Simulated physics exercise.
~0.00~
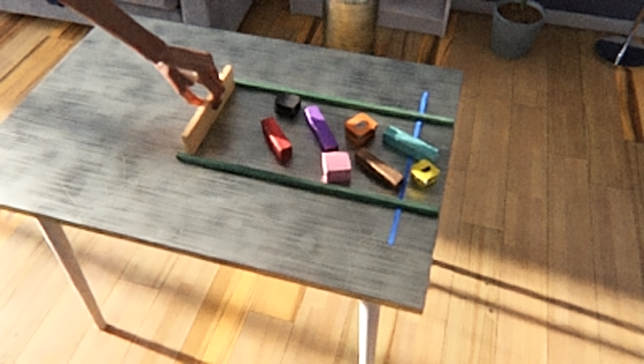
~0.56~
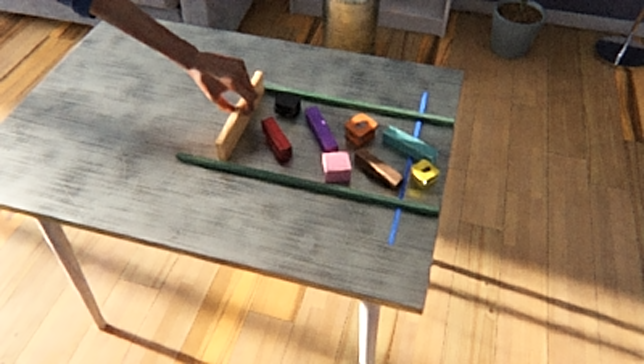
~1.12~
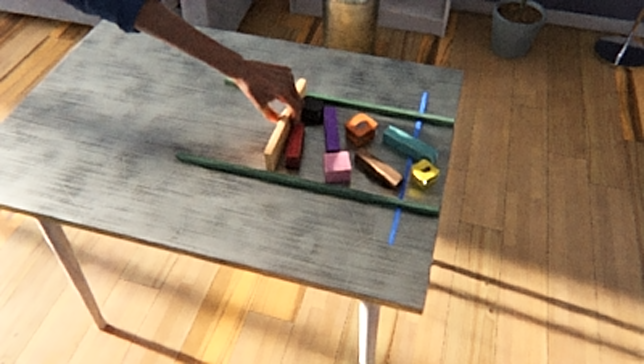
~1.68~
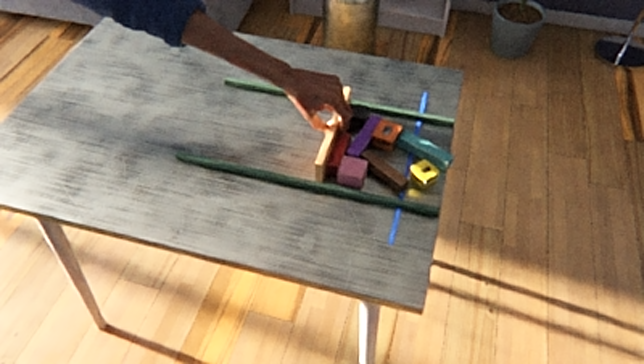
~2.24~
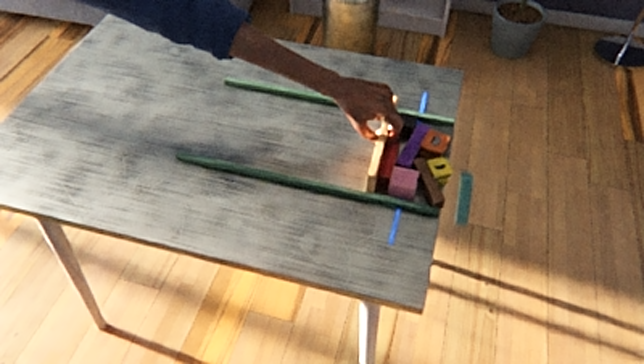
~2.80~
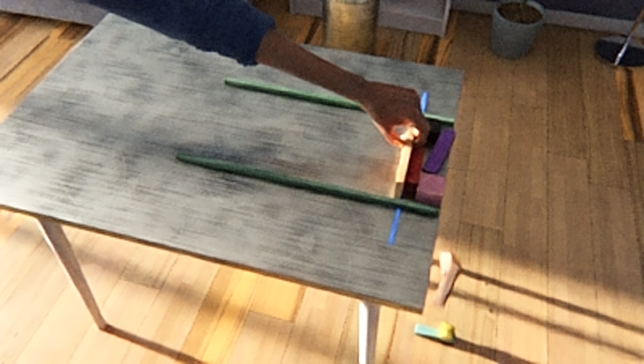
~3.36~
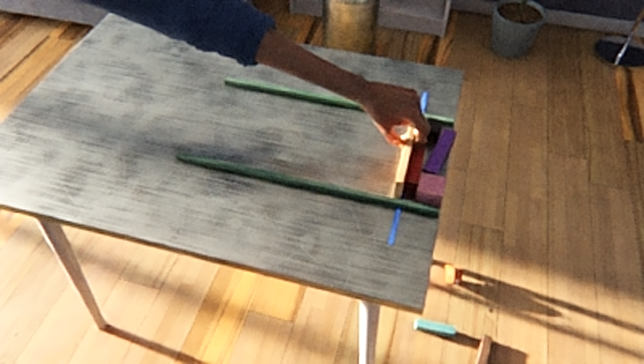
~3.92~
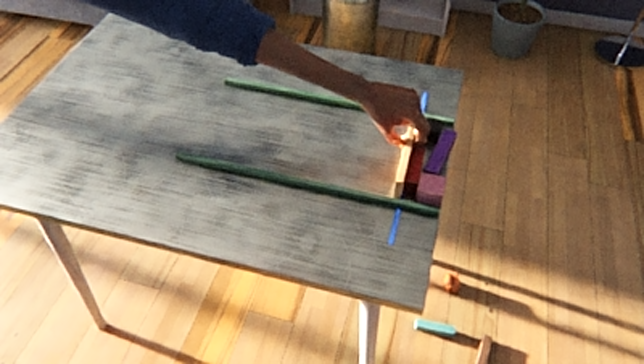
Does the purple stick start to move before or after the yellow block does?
The purple stick starts to move before the yellow block. The yellow block stays in place until the board has pushed the other pieces closer to the table's edge.
